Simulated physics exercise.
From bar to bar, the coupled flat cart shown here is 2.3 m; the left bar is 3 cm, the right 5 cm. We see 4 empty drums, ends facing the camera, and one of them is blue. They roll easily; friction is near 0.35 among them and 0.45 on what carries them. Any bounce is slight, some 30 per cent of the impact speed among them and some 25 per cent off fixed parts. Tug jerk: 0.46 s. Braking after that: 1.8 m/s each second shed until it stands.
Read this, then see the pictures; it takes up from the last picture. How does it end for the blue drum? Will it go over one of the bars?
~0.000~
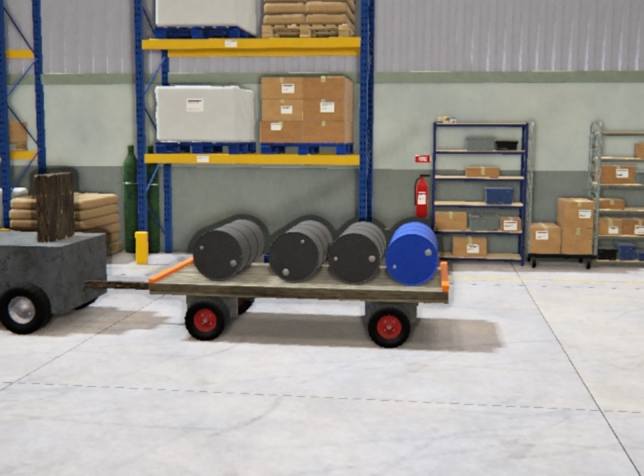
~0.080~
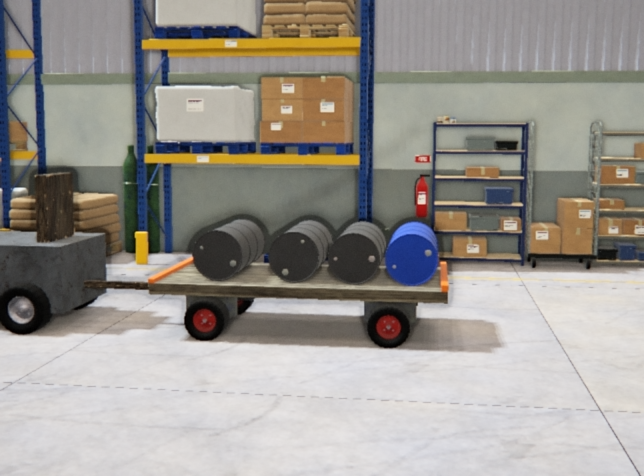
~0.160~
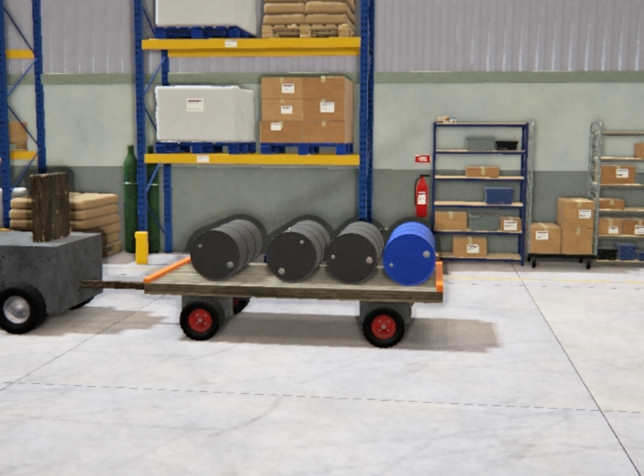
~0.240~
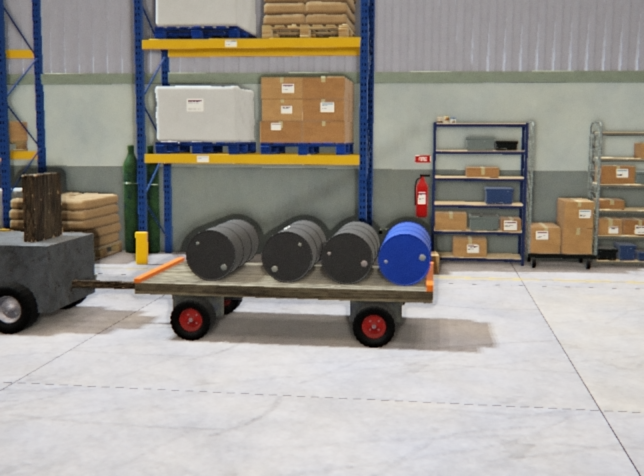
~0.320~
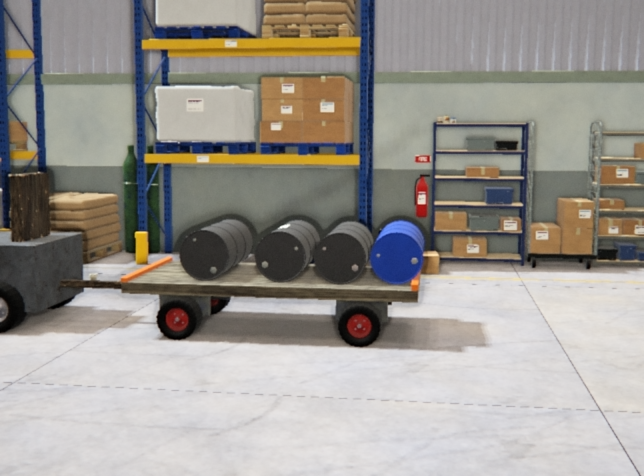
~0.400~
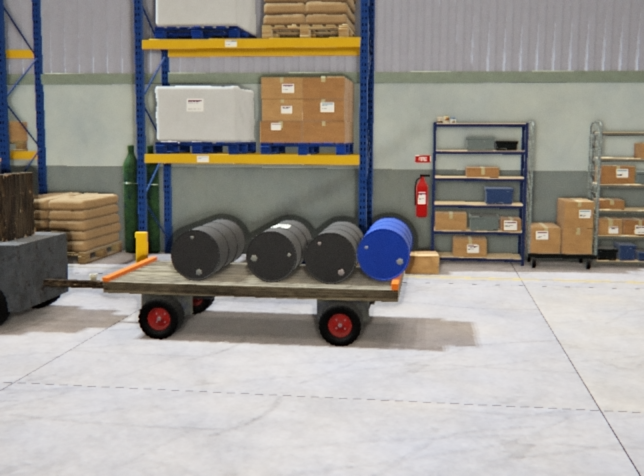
The blue drum falls off.
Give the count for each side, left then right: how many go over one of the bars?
On the left it's 1, and on the right it's 1.
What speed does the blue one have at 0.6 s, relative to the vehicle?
Its speed is roughly 1.0 m/s.
By 0.6 s, blue is over the right bar and falling; 1 over a bar so far.
By 0.7 s, blue is over the right bar and falling; 1 over a bar so far.
By 0.8 s, blue is over the right bar and falling; 1 over a bar so far.
By 0.9 s, blue is over the right bar and down; 1 over a bar so far.
Finally (6.0 s), blue is over the right bar and down; 2 over a bar so far.
